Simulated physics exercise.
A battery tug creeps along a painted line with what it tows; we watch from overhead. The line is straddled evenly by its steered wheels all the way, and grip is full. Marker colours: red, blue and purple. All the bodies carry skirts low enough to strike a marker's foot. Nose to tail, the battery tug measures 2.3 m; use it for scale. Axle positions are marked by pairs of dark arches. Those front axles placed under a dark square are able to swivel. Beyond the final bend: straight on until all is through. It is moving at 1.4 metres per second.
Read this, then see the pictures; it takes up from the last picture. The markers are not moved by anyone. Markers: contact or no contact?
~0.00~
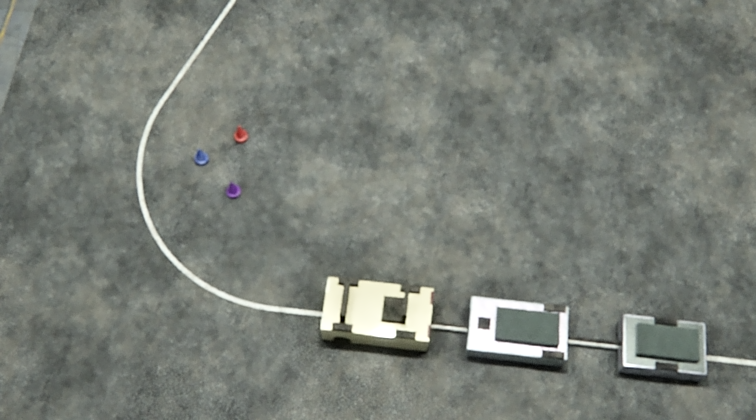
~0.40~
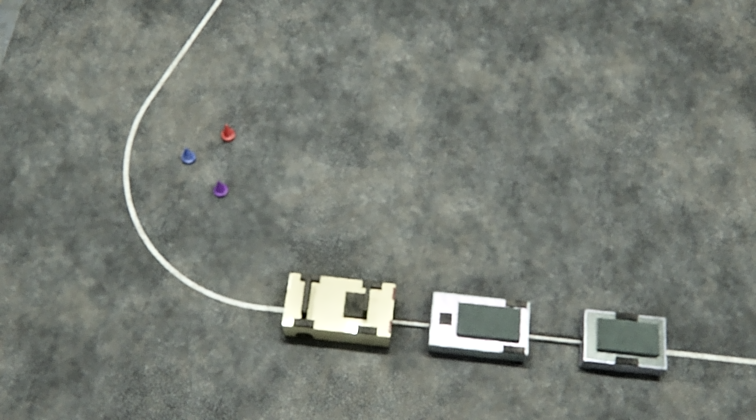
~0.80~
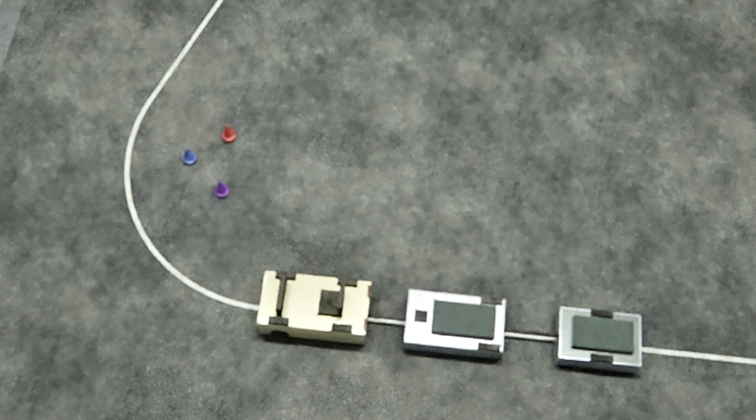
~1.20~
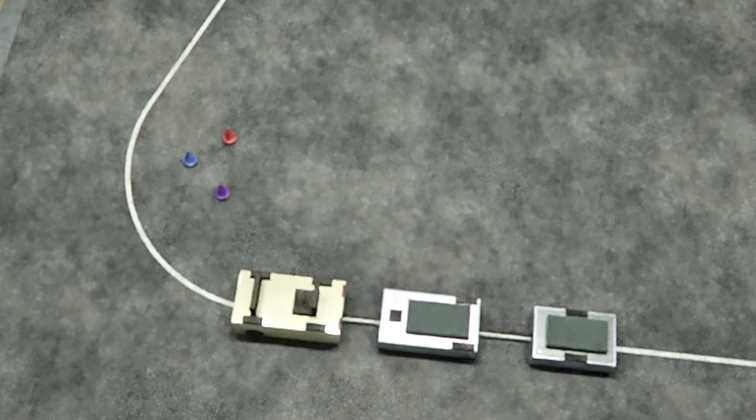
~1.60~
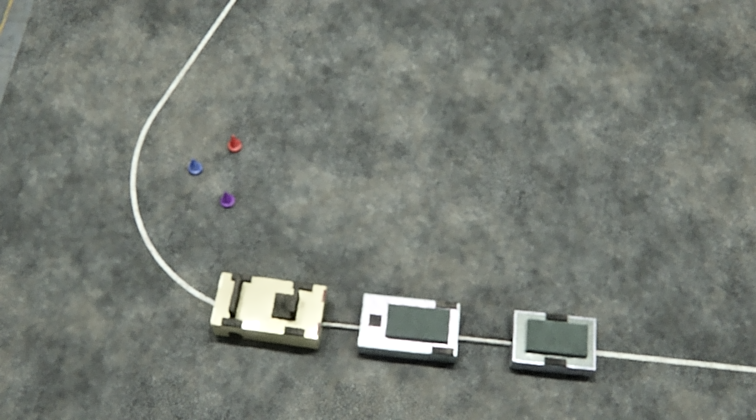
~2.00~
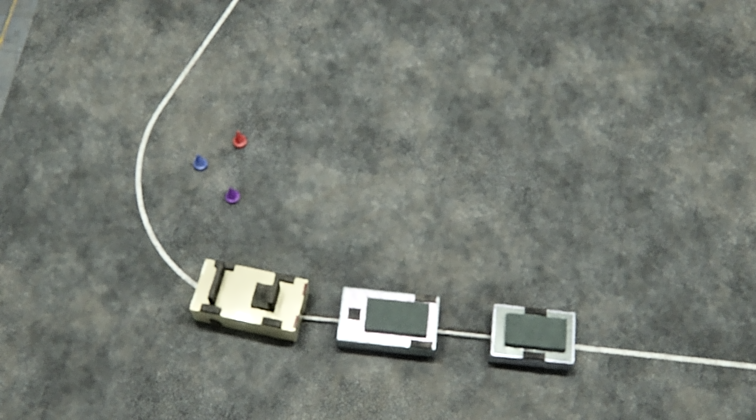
Red no contact, blue contact, purple no contact.
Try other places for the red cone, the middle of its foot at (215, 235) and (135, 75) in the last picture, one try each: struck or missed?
The first place is contacted and the second is left alone.
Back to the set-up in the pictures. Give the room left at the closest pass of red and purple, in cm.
For red it's 60, for purple it's 30.
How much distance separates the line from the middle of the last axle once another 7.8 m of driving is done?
Roughly 70 centimetres from the line.
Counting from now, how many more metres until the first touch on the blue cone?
The touch comes after about 10.0 m of further driving.
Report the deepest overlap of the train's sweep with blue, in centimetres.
About: Blue 30.
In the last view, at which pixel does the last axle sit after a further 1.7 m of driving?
Roughly at (460, 325).
By 4.4 s, the last axle is at (391, 317) of the last picture, on the line.
By 9.3 s, the last axle is at (186, 197) of the last picture, 105 cm off the line; the second trailer has hit blue; purple has been passed with 30 cm to spare.
By 9.3 s, the last axle is at (185, 194) of the last picture, 105 cm off the line.
By 10.8 s, the last axle is at (182, 124) of the last picture, 95 cm off the line; red has been passed with 60 cm to spare.
By 14.0 s, the last axle is out of the picture, 15 cm off the line; 1 of 3 struck in all.
